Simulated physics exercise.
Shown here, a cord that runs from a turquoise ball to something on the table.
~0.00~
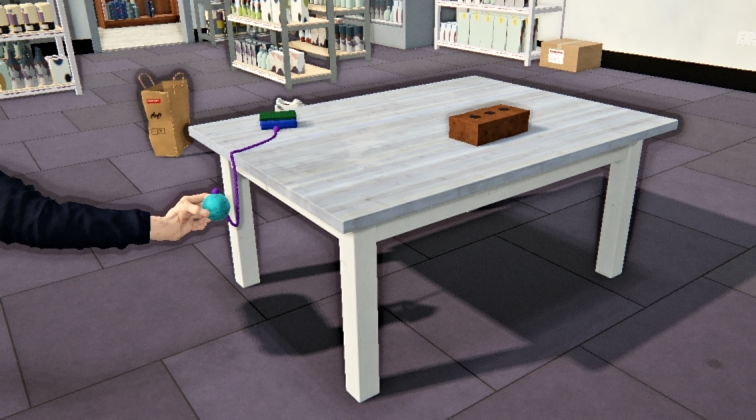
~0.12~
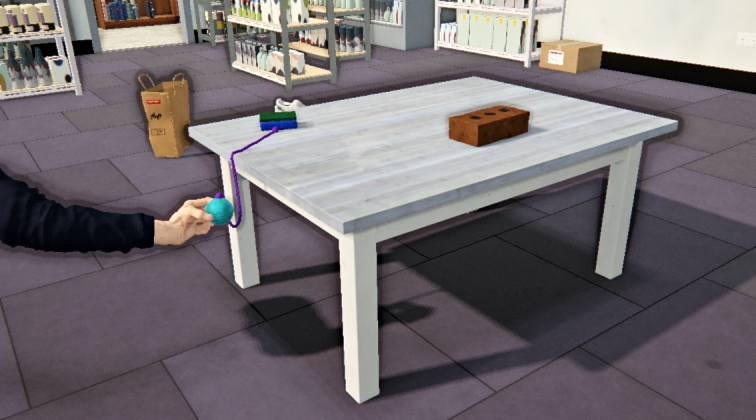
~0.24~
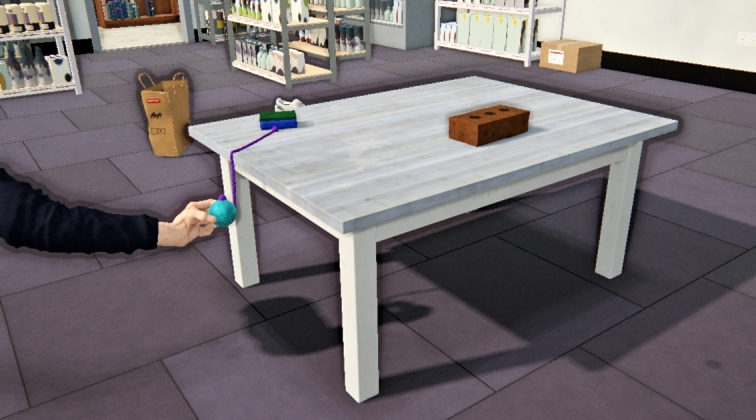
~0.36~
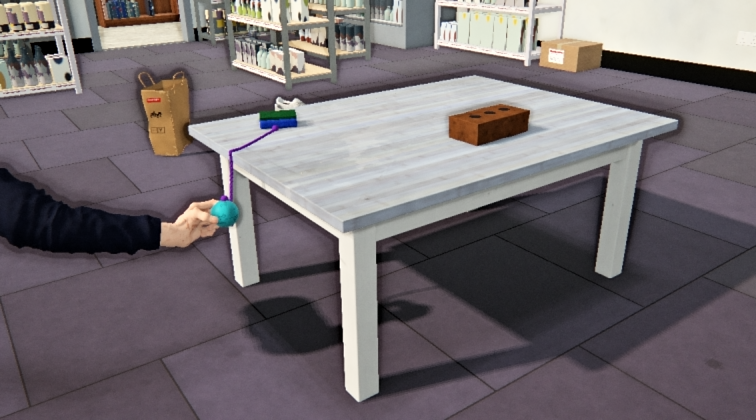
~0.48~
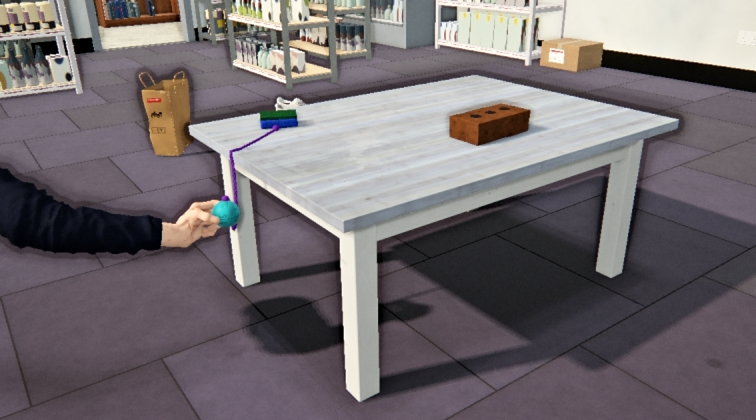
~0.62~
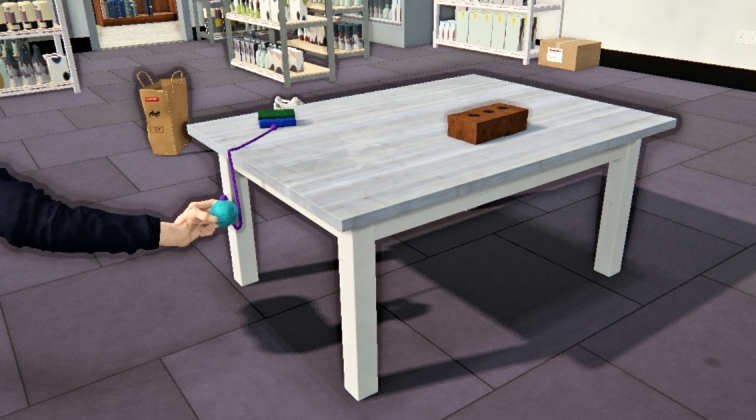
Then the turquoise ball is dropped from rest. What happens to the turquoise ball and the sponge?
As it turns out, the turquoise ball drops all the way, the sponge is dragged off.
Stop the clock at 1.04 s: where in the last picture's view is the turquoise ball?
Close to (242, 329).
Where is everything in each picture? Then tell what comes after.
The first picture shows turquoise ball (216, 207); brick (490, 113); sponge (278, 114).
The second picture shows turquoise ball (219, 212).
The third picture shows turquoise ball (223, 213).
The fourth picture shows turquoise ball (225, 214); cord through (251, 143) (231, 177).
The fifth picture shows turquoise ball (226, 214); cord through (252, 143) (234, 178).
The sixth picture shows turquoise ball (224, 213); brick (489, 112); sponge (276, 112); cord tied to the sponge, with little slack.
Around 1.04 s, ball on the floor near (242, 329); brick as before; sponge over the edge.
Around 1.36 s, ball on the floor near (240, 326); brick as before; sponge down on the floor.
Finally, ball on the floor near (217, 333); brick as before; sponge down on the floor. The turquoise ball reaches the floor and the sponge gets pulled over the edge.
